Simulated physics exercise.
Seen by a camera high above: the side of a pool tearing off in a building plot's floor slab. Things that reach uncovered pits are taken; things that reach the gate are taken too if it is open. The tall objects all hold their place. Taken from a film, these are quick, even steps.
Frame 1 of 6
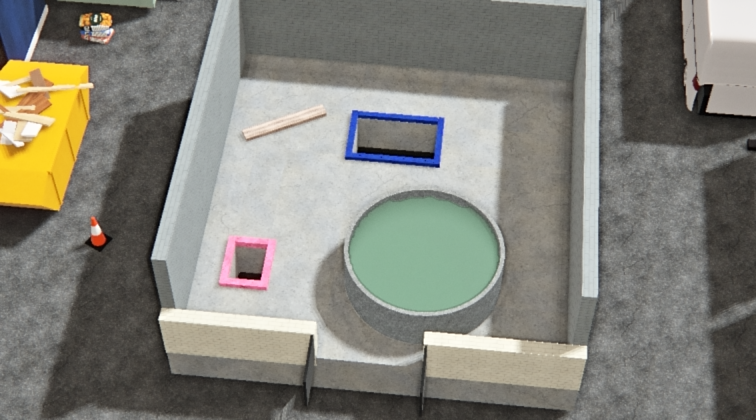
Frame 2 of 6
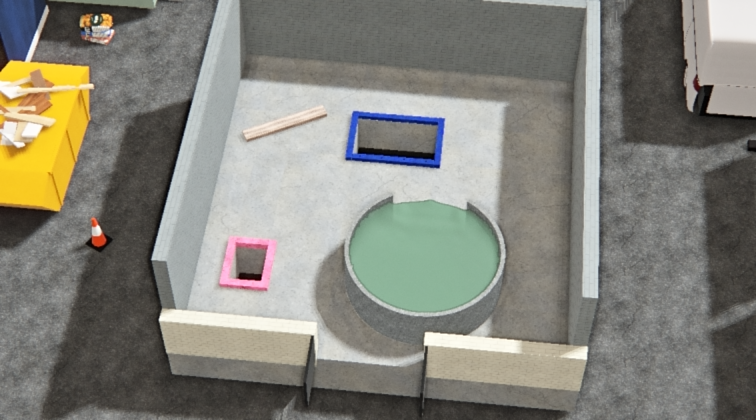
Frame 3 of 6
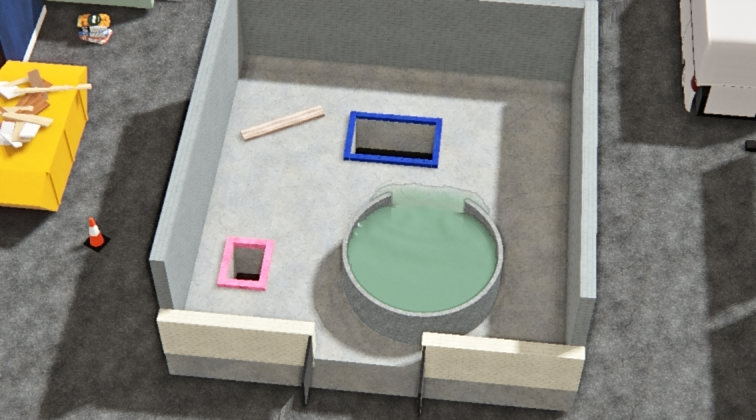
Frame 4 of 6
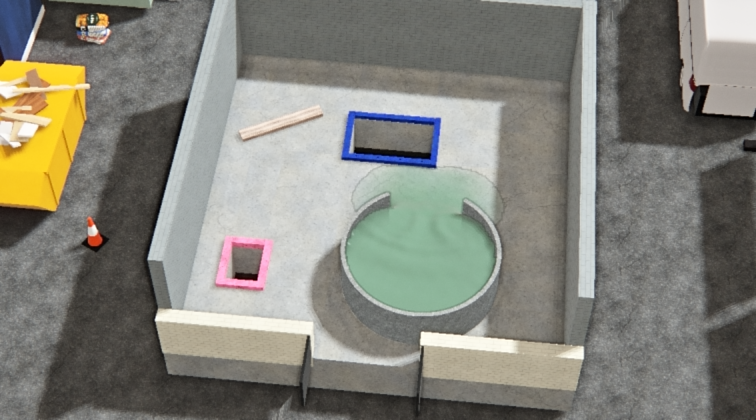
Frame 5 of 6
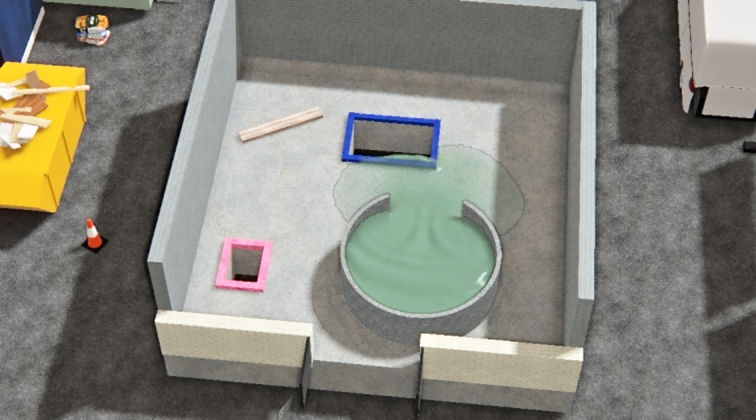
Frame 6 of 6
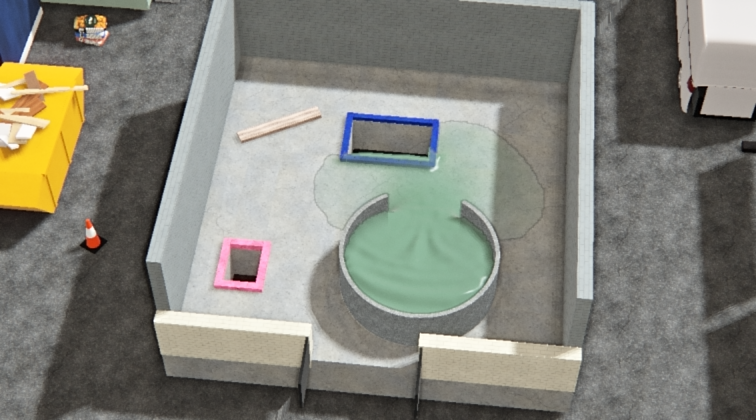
Green water pours through a gap in a round pool's far side and spreads across the floor.
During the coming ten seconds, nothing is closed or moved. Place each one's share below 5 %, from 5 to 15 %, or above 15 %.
Placed: The gate lands below 5 %; the blue pit lands above 15 %; the pink pit lands below 5 %.
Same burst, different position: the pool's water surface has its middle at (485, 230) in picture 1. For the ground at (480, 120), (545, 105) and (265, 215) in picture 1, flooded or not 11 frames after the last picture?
Soaked - soaked - unflooded.
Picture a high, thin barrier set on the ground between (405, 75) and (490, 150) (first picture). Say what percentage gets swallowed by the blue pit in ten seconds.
The blue pit takes 35 per cent.
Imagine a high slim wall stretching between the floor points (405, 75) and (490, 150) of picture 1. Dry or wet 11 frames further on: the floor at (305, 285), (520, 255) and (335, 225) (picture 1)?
Running through them in order, the first comes out free from flooding, the second free from flooding and the last free from flooding.
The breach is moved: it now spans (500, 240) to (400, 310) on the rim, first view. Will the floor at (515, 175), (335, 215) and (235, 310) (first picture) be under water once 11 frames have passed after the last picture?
In the order asked: Sodden, out of reach, out of reach.
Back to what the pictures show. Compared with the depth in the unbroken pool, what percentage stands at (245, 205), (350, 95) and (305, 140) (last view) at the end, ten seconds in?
I'd put them at close to 8 per cent, then 14 per cent, then 10 per cent.
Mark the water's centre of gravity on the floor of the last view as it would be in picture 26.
It's close to (441, 200).
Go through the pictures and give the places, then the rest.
Still water in the pool at (424, 252), in the first frame.
The front is at a hidden place, out from the gap on the pool's far side, in the second frame.
The front is at (478, 200), out from the gap on the pool's far side, in the third frame.
Water pours out on the pool's far side and has run to (484, 180), in the fourth frame.
Water pours out on the pool's far side and has run to (485, 157), in the fifth frame.
The front is at (480, 128), out from the gap on the pool's far side, in the sixth frame.
A moment on, water covers 35 % of the floor; the gate 0 %, the blue pit 7 %, the pink pit 0 %.
Next, water covers 40 % of the floor; the gate 0 %, the blue pit 14 %, the pink pit 0 %.
Then, water covers 55 % of the floor; the gate 0 %, the blue pit 20 %, the pink pit 0 %.
Later, water covers 80 % of the floor; the gate 0 %, the blue pit 24 %, the pink pit 0 %.
In the end, water covers 95 % of the floor; the gate 1 %, the blue pit 25 %, the pink pit 0 %.
